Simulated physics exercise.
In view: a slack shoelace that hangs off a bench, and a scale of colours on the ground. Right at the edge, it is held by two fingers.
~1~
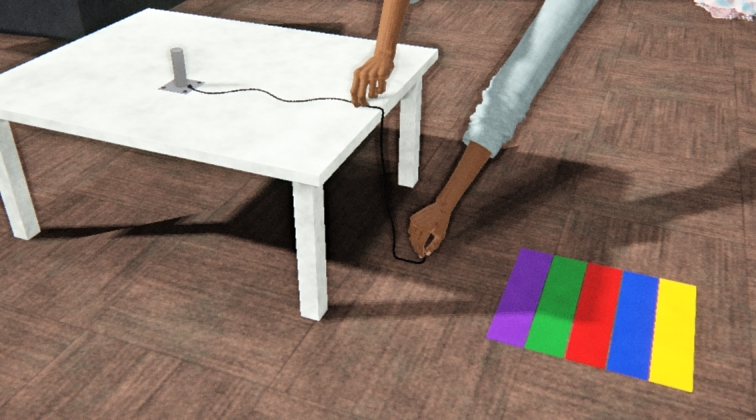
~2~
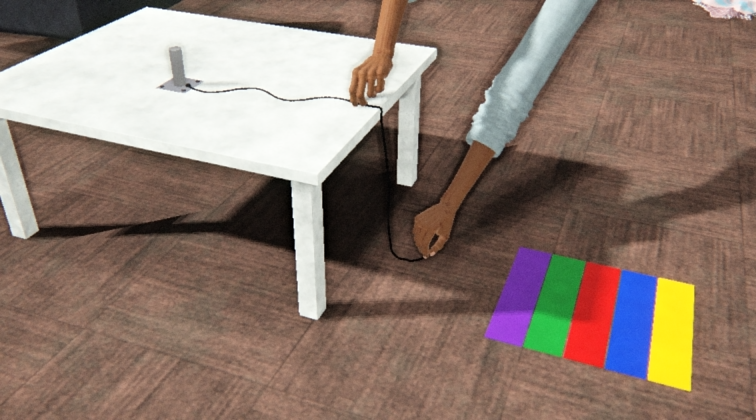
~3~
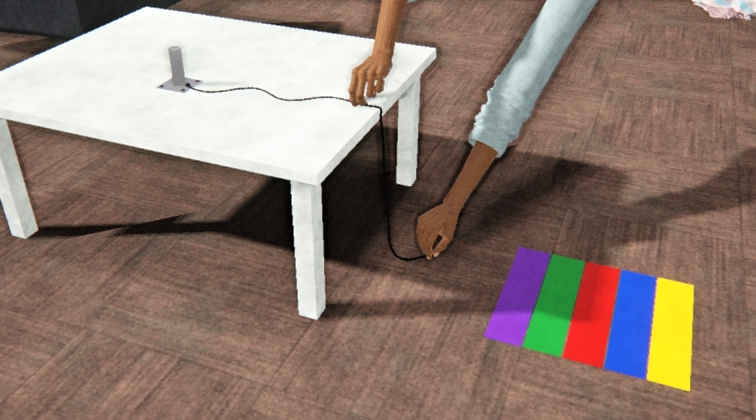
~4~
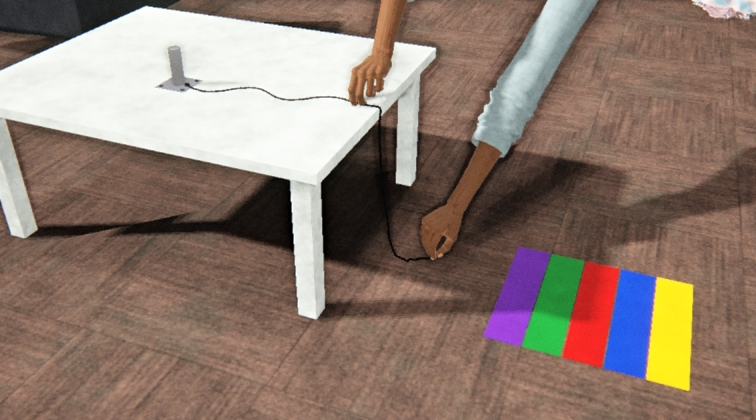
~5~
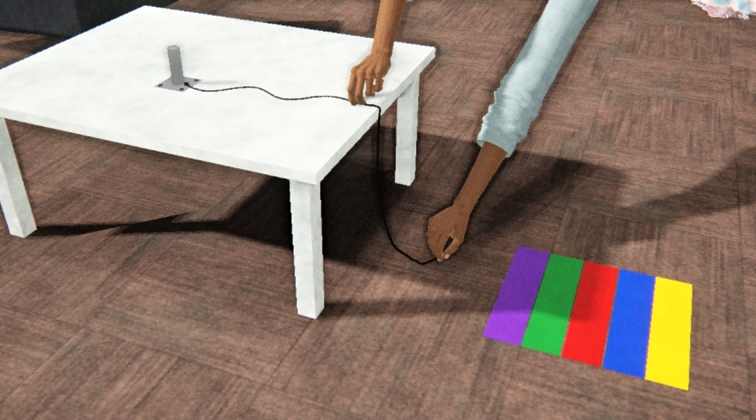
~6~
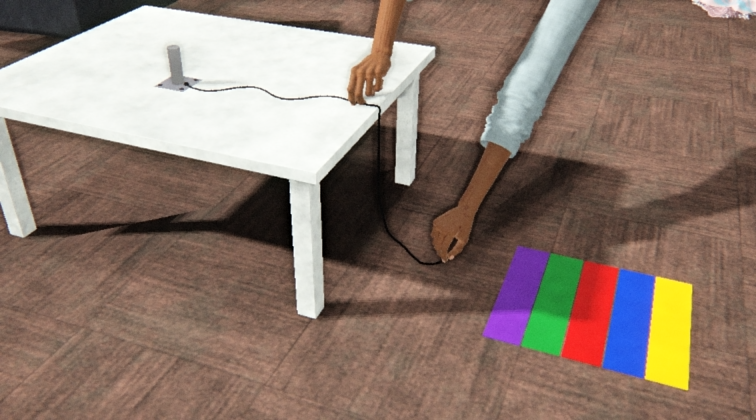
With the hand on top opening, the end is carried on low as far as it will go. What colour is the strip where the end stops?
It is green.
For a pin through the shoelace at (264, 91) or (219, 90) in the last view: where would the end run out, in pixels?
First try close to (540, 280), second close to (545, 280).
Soon after, end near (480, 265); short of the strips.
After that, end near (525, 276); over purple.
At the stop, end near (552, 282); over green. The green one.
